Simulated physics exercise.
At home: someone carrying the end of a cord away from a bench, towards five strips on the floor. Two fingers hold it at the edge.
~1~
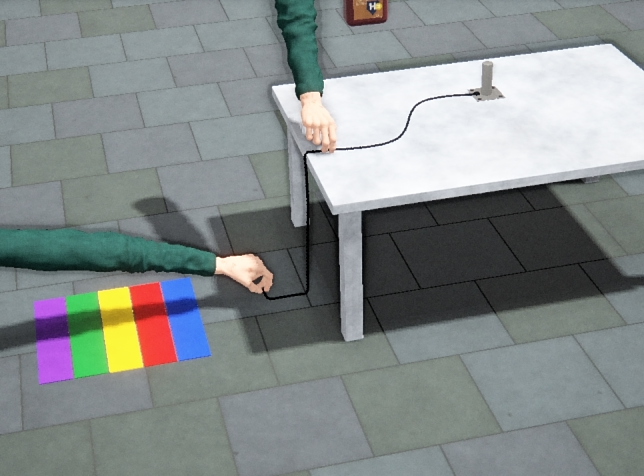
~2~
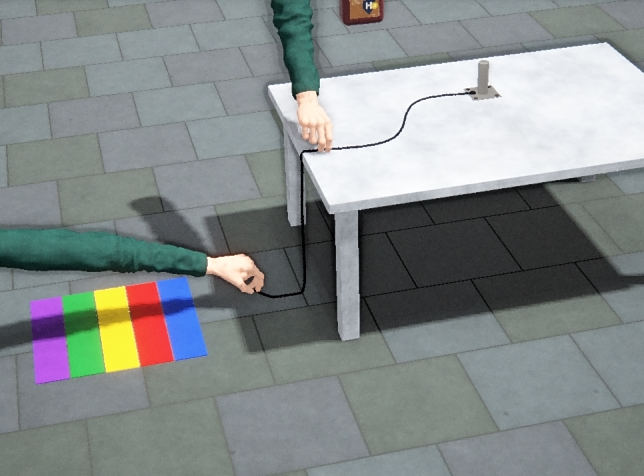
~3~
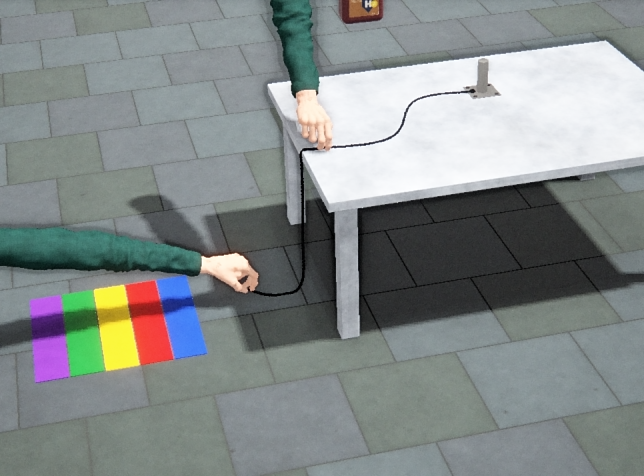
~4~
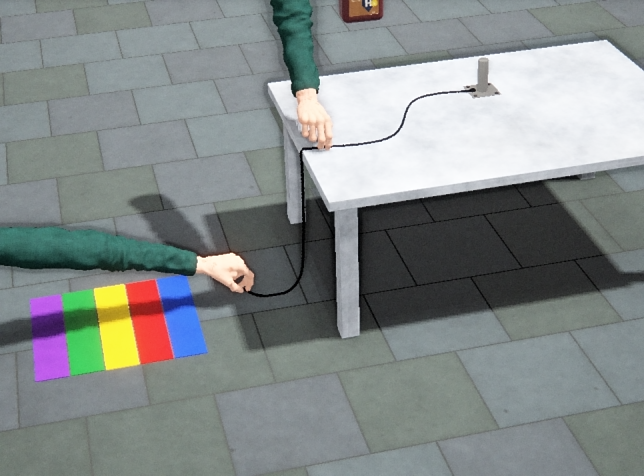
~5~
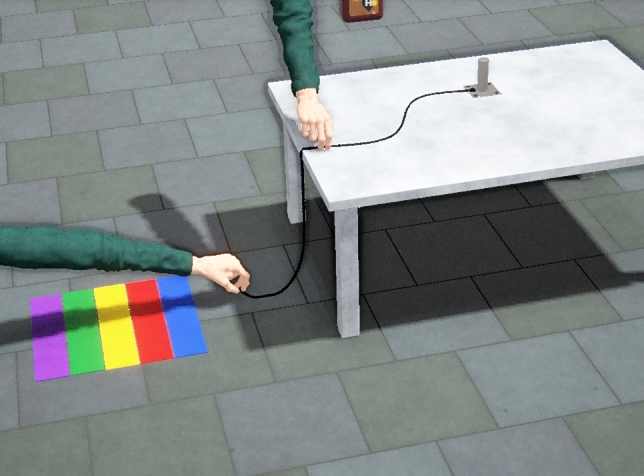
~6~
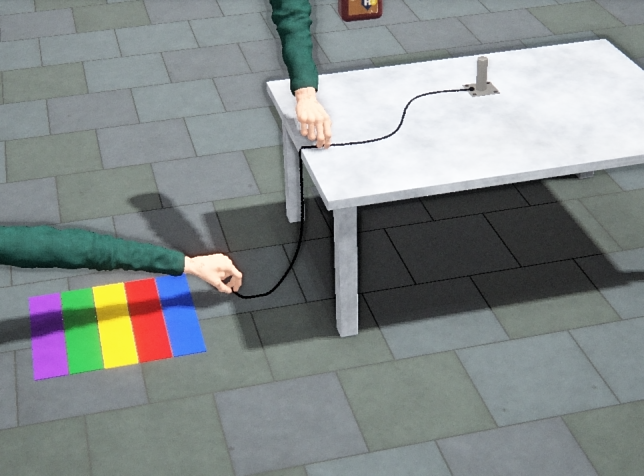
Black cord held at a white table's edge by one hand while another hand slowly draws its end left towards coloured strips.
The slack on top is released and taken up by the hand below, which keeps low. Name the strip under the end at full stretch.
It halts on the yellow strip.
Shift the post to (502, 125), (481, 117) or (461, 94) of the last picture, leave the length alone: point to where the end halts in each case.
The places are (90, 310), (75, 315) and (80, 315).
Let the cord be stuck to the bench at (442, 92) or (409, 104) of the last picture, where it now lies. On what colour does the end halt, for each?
In that order: Yellow; yellow.
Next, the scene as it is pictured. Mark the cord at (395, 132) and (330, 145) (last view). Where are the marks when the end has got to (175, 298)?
Near (355, 126) and (297, 149).
Early on, end near (175, 298); over blue.
Midway, end near (135, 305); over red.
At the end of the slack, end near (111, 309); over yellow. Over yellow.
